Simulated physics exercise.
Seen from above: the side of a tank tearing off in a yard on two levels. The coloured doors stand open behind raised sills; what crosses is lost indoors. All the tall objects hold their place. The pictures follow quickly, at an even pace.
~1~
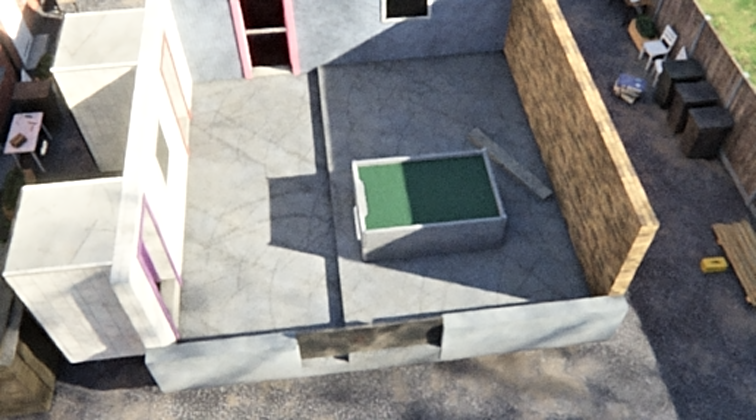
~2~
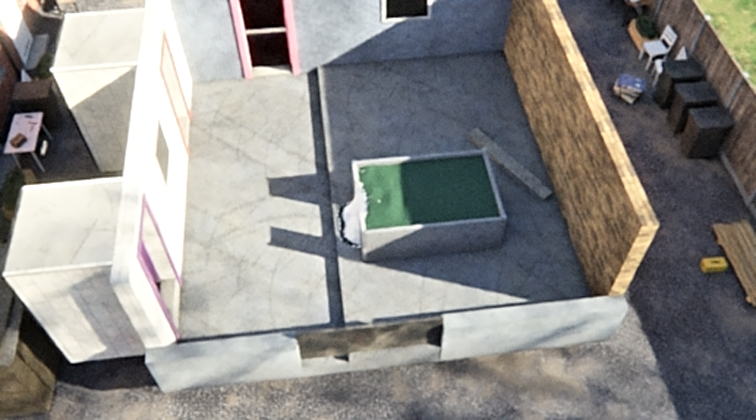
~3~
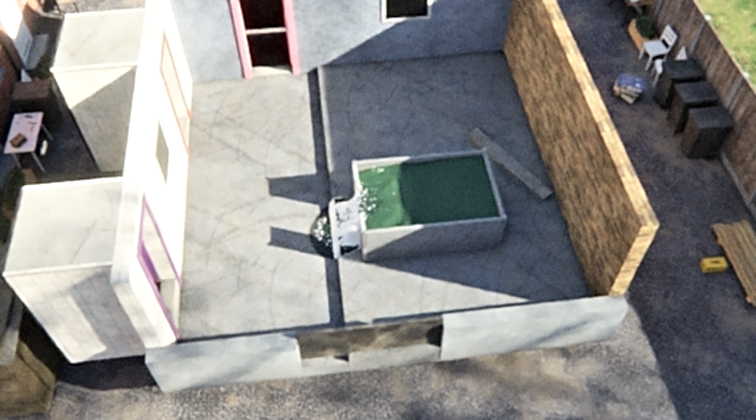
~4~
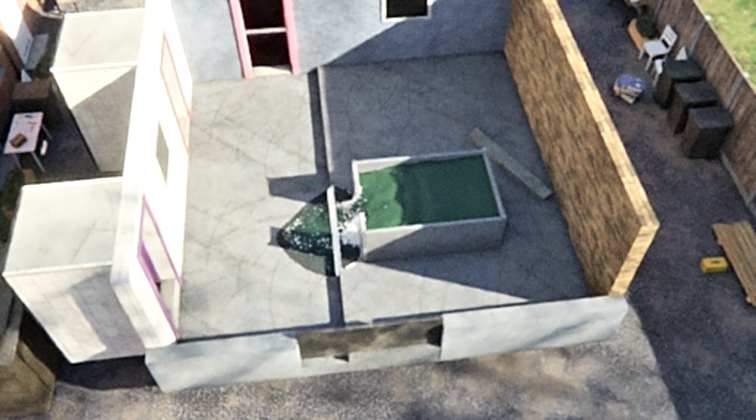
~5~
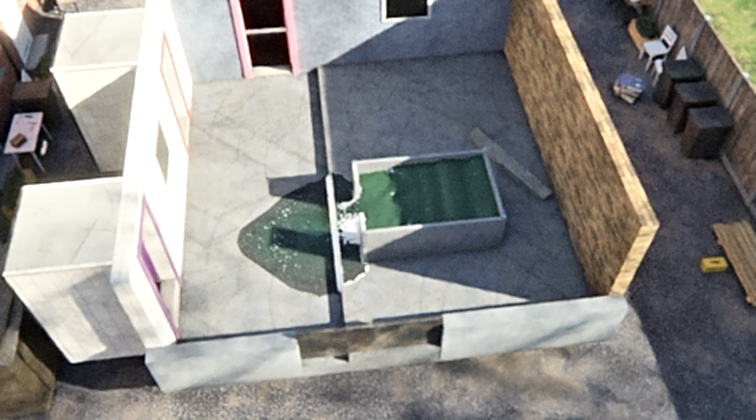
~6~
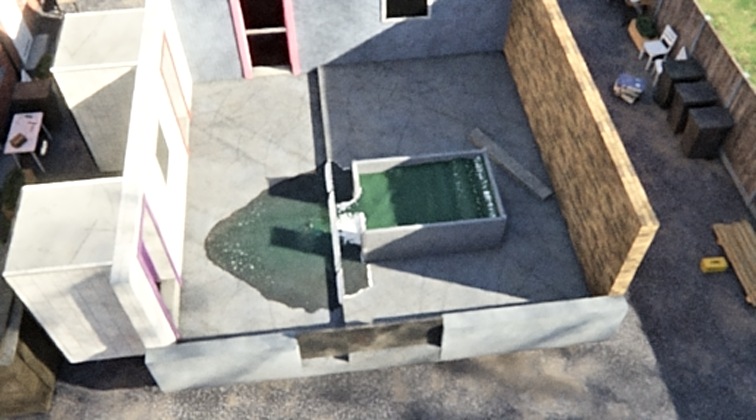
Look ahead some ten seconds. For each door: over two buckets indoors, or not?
The purple door admits no more than that; the pink door lets in a lot; the red door admits no more than that.
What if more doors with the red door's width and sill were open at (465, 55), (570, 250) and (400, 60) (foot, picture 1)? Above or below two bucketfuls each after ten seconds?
One after the other: Keeps below it, takes less, stays under.
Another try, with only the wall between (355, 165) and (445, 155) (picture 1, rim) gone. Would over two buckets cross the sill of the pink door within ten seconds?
One by one: Pink passes that mark.
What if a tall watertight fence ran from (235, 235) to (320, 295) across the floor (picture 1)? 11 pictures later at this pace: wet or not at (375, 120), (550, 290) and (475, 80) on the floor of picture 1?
In that order: Not flooded, free of water, dry.
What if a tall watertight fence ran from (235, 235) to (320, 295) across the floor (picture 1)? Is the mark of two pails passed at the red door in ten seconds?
One by one: The red door passes that mark.
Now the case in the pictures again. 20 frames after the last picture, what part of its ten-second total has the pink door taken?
Close to 0 %.
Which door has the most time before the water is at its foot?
I say the door marked pink.
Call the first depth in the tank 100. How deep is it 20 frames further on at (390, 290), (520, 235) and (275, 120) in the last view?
Roughly 0, 0 and 2 per cent, in turn.
A moment on, water covers 25 % of the floor; the purple door wet at the sill, nothing in, the pink door not reached, the red door not reached.
Next, water covers 30 % of the floor; the purple door wet at the sill, nothing in, the pink door not reached, the red door wet at the sill, nothing in.
Then, water covers 35 % of the floor; the purple door wet at the sill, nothing in, the pink door wet at the sill, nothing in, the red door wet at the sill, nothing in.
Later, water covers 45 % of the floor; the purple door wet at the sill, nothing in, the pink door under two buckets in, the red door under two buckets in.
In the end, water covers 45 % of the floor; the purple door wet at the sill, nothing in, the pink door far over two buckets in, the red door under two buckets in.
